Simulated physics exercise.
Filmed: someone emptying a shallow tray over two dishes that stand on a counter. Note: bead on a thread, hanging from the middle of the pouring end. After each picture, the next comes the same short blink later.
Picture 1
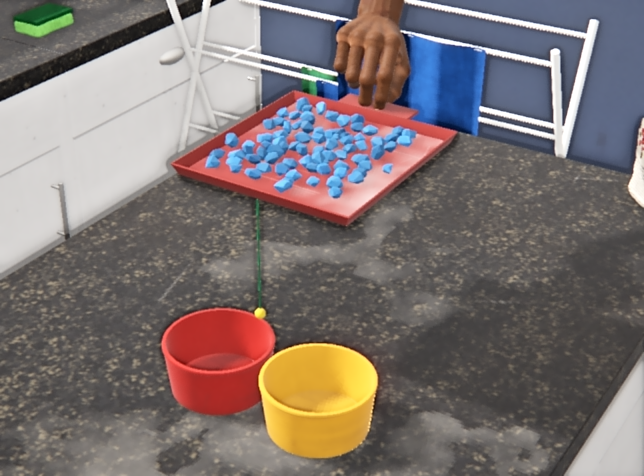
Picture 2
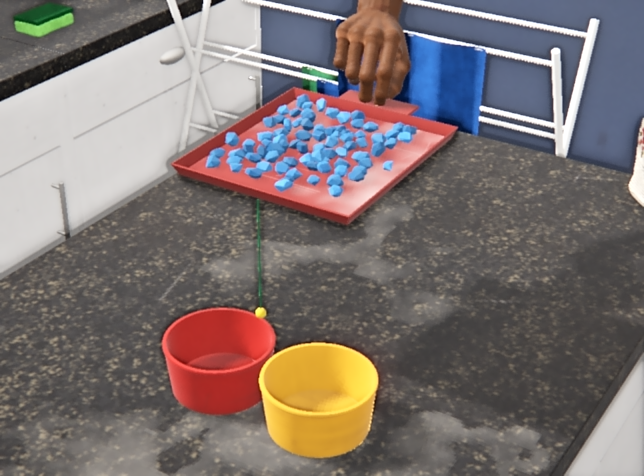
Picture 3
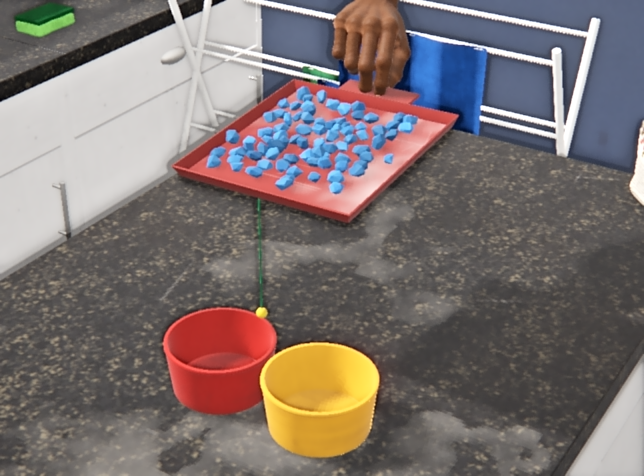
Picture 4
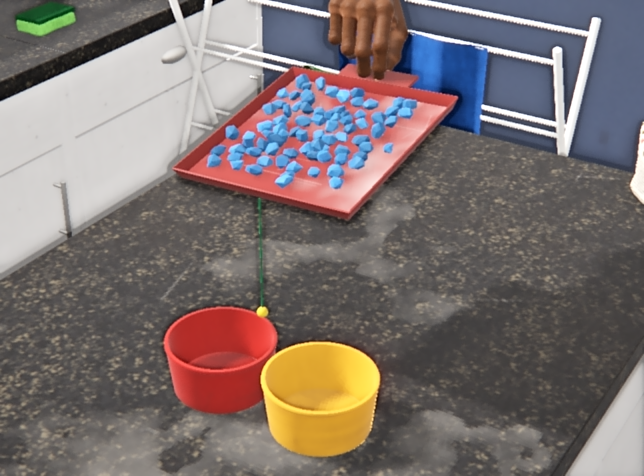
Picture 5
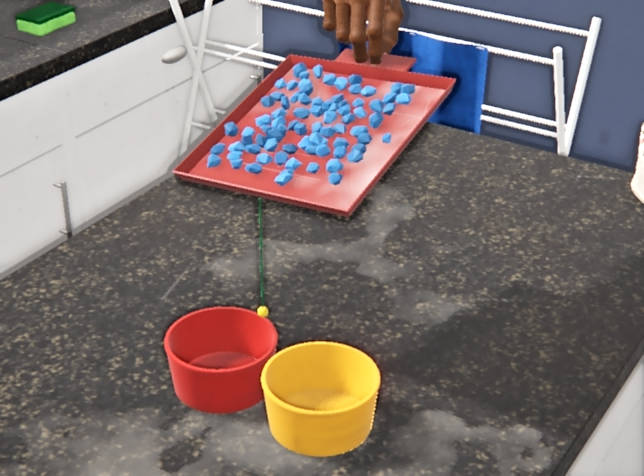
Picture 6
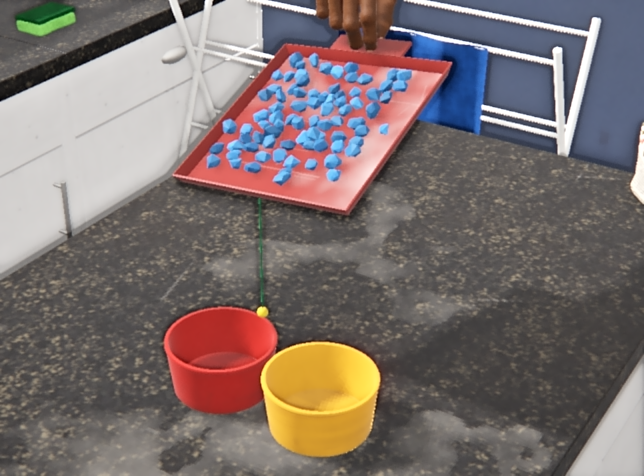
The clip opens on a red tray scattered with blue stones, held level by a hand at its far edge above a dark counter with a red dish and a yellow dish. The hand then steadily raises the far edge, tilting the tray toward its near left corner, while the stones stay spread across it.
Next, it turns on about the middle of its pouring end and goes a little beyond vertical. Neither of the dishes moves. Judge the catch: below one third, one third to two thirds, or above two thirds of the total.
My judgement: One third to two thirds of the total.
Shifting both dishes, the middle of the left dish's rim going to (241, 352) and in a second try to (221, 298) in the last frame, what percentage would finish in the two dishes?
You'd get 20 in a hundred first and 30 in a hundred after that.
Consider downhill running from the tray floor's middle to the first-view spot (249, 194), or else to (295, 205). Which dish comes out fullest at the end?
Try one - the dish to the left; try two - the dish to the right.
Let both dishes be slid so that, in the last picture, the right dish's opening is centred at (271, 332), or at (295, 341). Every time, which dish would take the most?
Try one: The leftmost one; try two: The leftmost one.
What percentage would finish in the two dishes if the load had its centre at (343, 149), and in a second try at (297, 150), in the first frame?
It's 50 percent the first time and 50 percent the second.
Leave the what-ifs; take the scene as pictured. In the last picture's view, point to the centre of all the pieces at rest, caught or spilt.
Near pixel (187, 365).
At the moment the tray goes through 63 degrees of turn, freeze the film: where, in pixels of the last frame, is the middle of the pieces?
Look close to (215, 178) in the last picture.
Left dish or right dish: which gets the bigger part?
The victory goes to the left.
Just after the last frame, tray tipped steeply; roughly two thirds on the tray; just a few in the left dish; roughly a third in the air.
A moment on, tray tipped past a quarter turn; roughly a third in the left dish; roughly half outside both; about a tenth in the air.
Further on, tray tipped past a quarter turn; roughly half in the left dish; roughly half outside both.
When it is over, tray tipped past a quarter turn; not one in the right dish; roughly half in the left dish; roughly half outside both.
